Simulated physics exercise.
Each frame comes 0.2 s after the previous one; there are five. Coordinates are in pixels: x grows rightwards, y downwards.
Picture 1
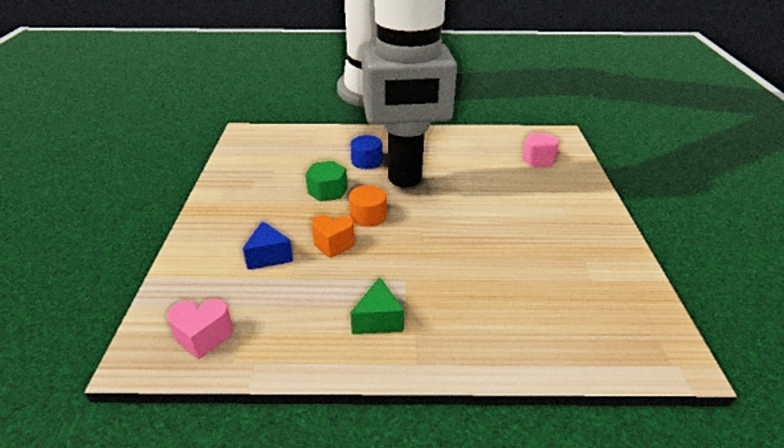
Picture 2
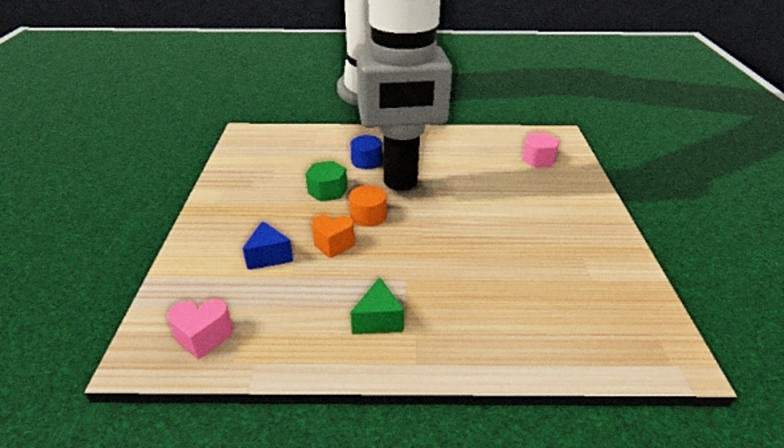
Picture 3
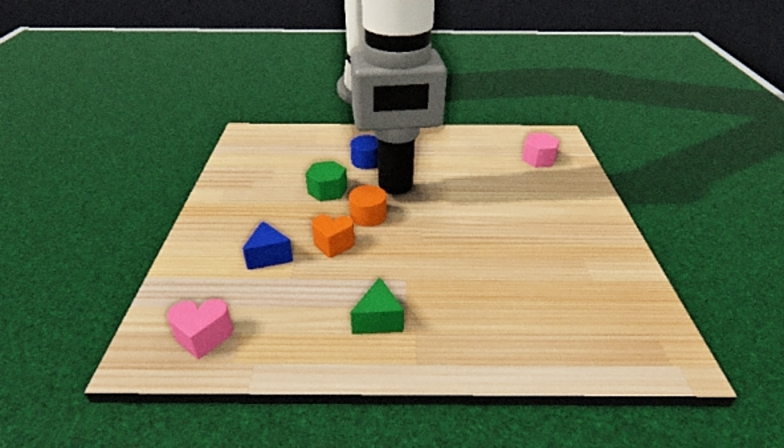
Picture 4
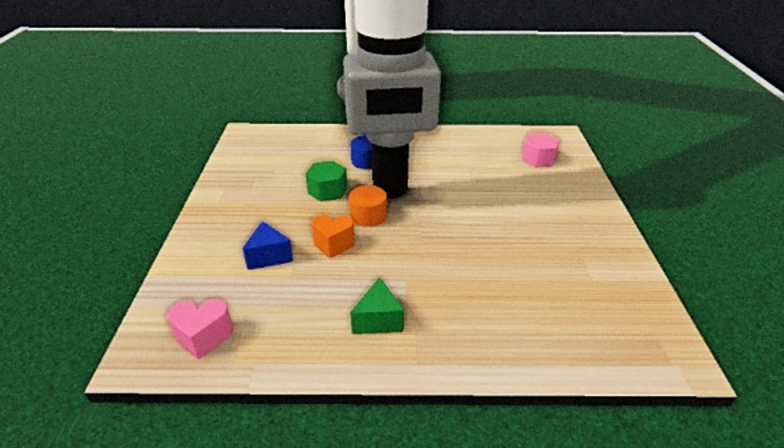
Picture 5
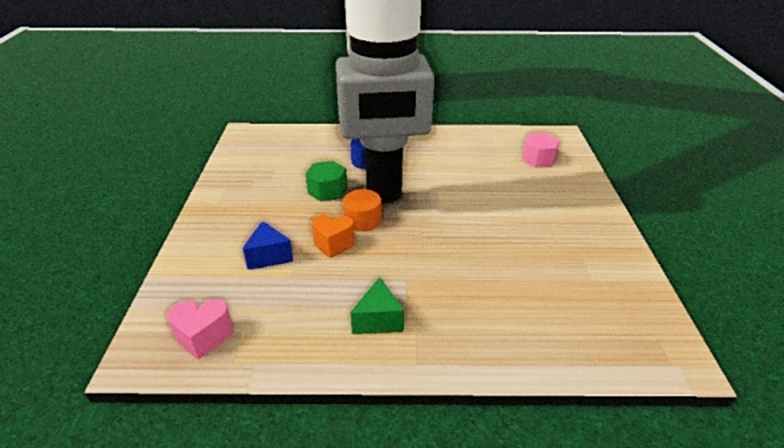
To begin with, a robot arm's dark peg stands on a wooden board among coloured blocks, just right of the blue and orange round ones. The peg slides slightly left and toward the viewer while the blocks stay still. Finally, it nudges the orange round block a little in that direction.
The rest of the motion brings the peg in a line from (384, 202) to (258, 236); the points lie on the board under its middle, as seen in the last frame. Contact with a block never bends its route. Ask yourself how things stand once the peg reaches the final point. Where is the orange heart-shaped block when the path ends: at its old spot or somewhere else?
My prediction: It moves.
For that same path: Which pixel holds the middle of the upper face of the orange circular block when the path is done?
In the picture, that point is around (329, 220).
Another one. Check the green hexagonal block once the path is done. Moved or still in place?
It keeps its position.
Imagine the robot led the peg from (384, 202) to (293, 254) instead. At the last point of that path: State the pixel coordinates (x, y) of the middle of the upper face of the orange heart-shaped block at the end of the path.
Its top face will be centred at roughly (296, 286).
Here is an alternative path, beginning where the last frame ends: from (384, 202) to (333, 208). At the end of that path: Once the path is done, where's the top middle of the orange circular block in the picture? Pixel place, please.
Roughly at (340, 209).
The first path, step by step. One third of the way, peg at (343, 205); orange heart-shaped block at (325, 235), turned 15° clockwise; orange circular block at (339, 215).
Two thirds of the way, peg at (299, 216); orange heart-shaped block at (322, 241); orange circular block at (329, 220).
At the end, peg at (257, 227); blue triangular piece at (259, 238), turned 30° anticlockwise; green hexagonal block still; orange heart-shaped block at (322, 241); orange circular block at (329, 220).
